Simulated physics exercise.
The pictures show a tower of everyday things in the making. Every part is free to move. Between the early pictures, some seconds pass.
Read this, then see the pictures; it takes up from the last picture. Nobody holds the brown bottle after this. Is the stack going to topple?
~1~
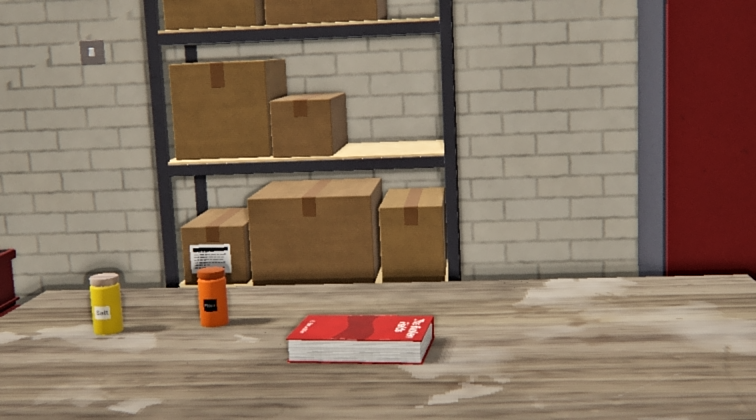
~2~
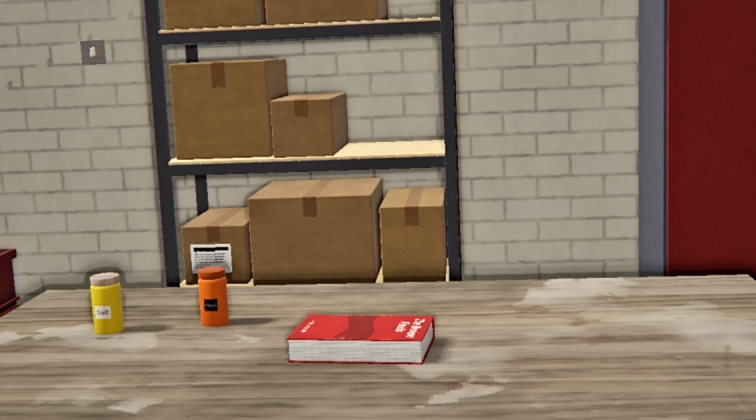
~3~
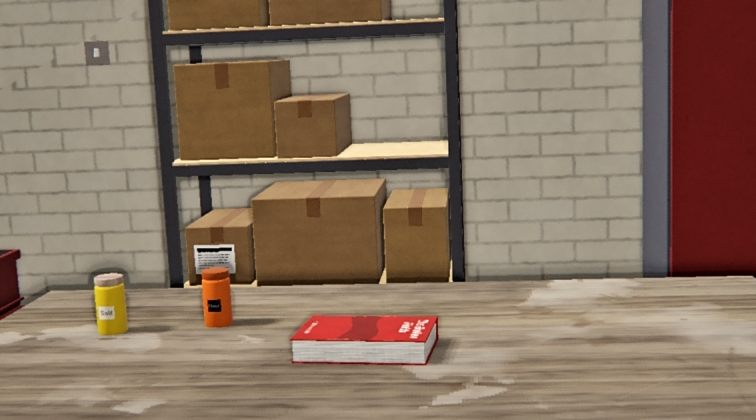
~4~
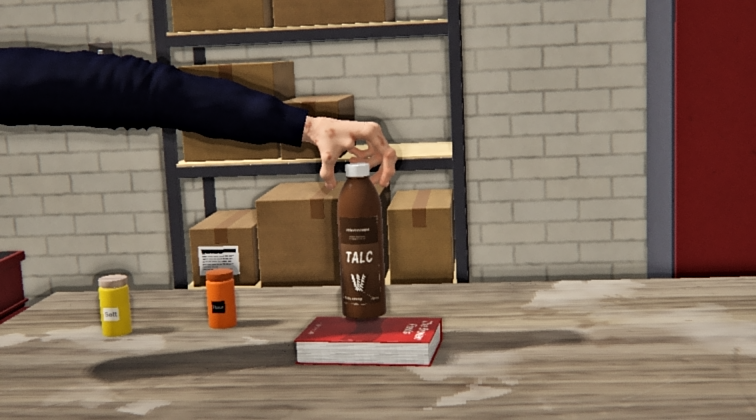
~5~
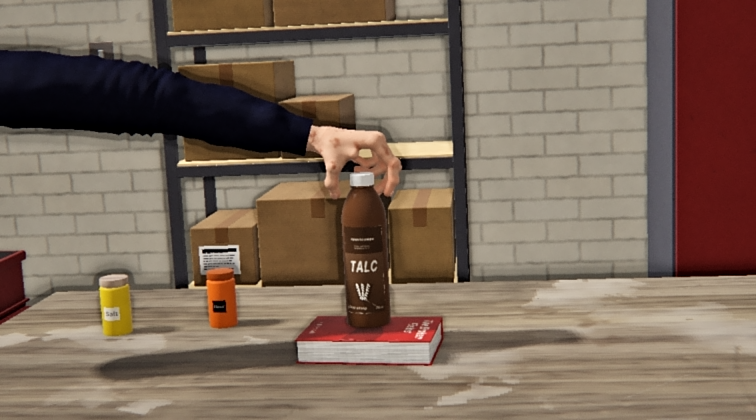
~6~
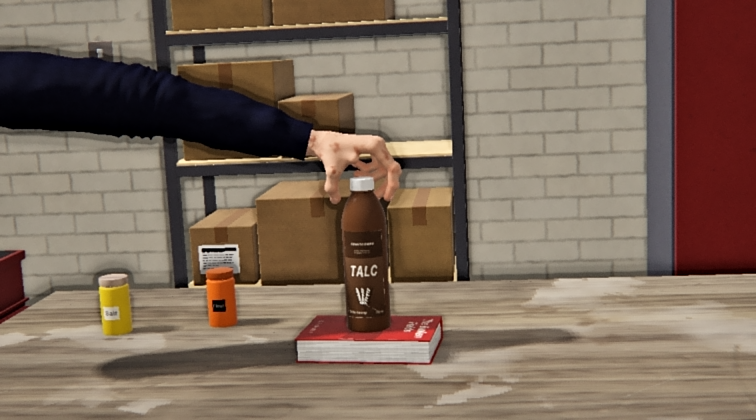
No, it stays up.
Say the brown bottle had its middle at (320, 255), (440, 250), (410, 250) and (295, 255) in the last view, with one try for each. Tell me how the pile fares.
On the first try the pile remains standing, on the second it topples, on the third it remains standing and on the fourth it topples.
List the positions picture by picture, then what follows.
The last thing is not in view yet; yellow shaker (106, 304), in the first picture.
The last thing is not in view yet; orange shaker (213, 297), in the second picture.
The last thing is not in view yet; red book (366, 339), in the third picture.
Still above its spot; brown bottle (361, 240); yellow shaker (115, 305), in the fourth picture.
Still above its spot; brown bottle (366, 249); orange shaker (222, 298), in the fifth picture.
In place under the hand; brown bottle (365, 254); red book (371, 339), in the sixth picture.
Then, 0.60 s after the last picture, nothing has stirred.
Then, 1.30 s after the last picture, brown bottle resting near (365, 254).
At rest, all 4 in place. Seen from the same camera at the end, brown bottle near (365, 254). The pile holds.
